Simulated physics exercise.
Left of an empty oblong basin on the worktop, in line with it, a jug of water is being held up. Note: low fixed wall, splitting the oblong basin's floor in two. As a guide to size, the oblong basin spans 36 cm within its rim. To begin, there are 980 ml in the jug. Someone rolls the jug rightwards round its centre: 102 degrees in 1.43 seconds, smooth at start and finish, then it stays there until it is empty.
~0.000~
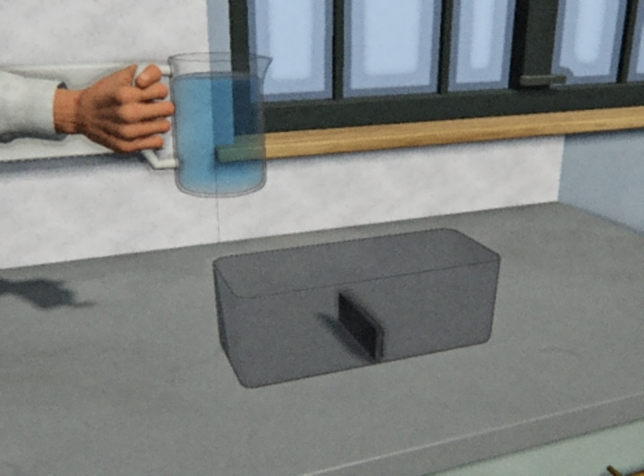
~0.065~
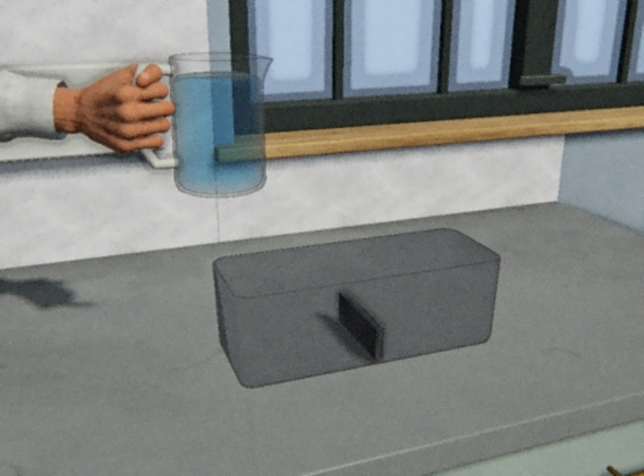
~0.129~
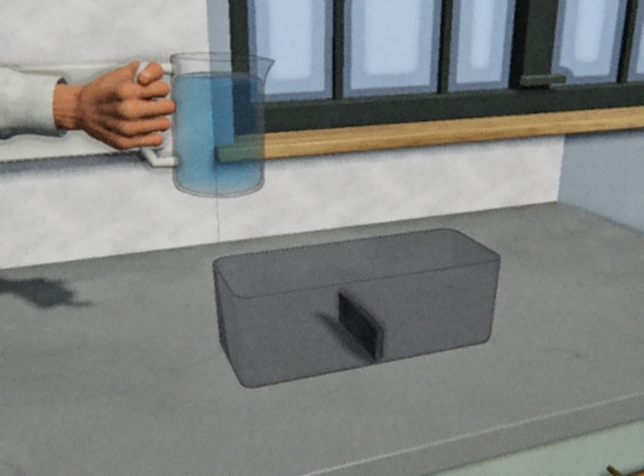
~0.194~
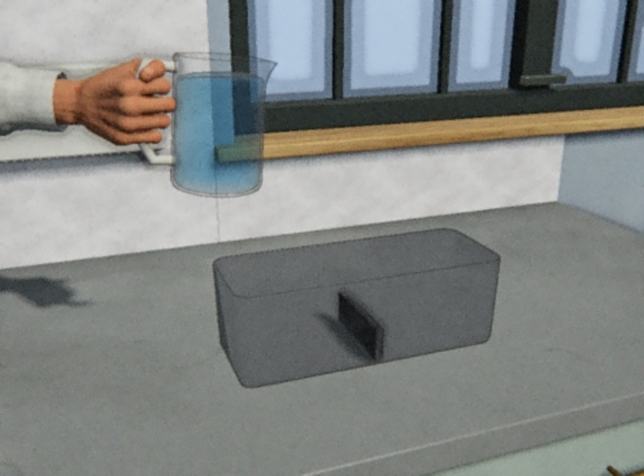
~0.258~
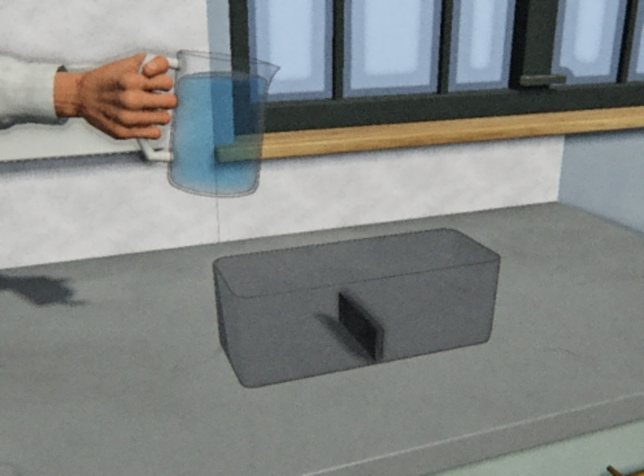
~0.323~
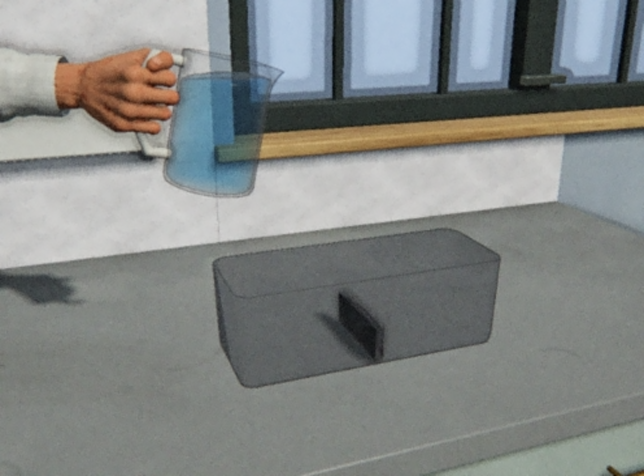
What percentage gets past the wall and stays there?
About 45 per cent.
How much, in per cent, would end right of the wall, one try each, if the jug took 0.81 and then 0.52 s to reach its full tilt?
Respectively about 40 and 40 percent.
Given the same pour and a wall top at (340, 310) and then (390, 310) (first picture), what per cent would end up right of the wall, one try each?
85 in a hundred, followed by 5 in a hundred.
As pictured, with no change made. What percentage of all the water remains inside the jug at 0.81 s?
Roughly 88 per cent.
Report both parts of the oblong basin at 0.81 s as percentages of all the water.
Lab note: Left near 2 %, right near 0.
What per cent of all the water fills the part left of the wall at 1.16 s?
Roughly 10 percent.
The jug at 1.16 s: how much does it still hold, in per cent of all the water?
What remains is about 46 percent of it all.
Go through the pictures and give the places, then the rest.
The first picture shows tilt 0°; pouring edge (272, 57); surface from (172, 79) to (259, 75); the oblong basin's rim runs from (223, 280) to (477, 244); the wall's top is at (360, 310).
The second picture shows tilt 1°; pouring edge (273, 57); surface from (172, 79) to (259, 76).
The third picture shows tilt 2°; pouring edge (274, 59); surface from (174, 78) to (260, 76).
The fourth picture shows tilt 5°; pouring edge (277, 61); surface from (176, 79) to (262, 76).
The fifth picture shows tilt 8°; pouring edge (280, 65); surface from (177, 80) to (265, 76).
The sixth picture shows tilt 12°; pouring edge (284, 70); surface from (179, 88) to (270, 77).
Then, 0.81 s in, the tilt is 61° and 89 per cent is still to pour, 2 is left of the wall and 0 right of it.
Then, 1.16 s in, the tilt is 93° and 46 per cent is still to pour, 9 is left of the wall and 22 right of it.
Then, 1.53 s in, the tilt is 102° and 9 per cent is still to pour, 38 is left of the wall and 45 right of it.
Then, 1.93 s in, the tilt is 102° and 1 per cent is still to pour, 52 is left of the wall and 45 right of it.
Finally, 53 per cent lies left of the wall, 45 right of it and 2 outside.
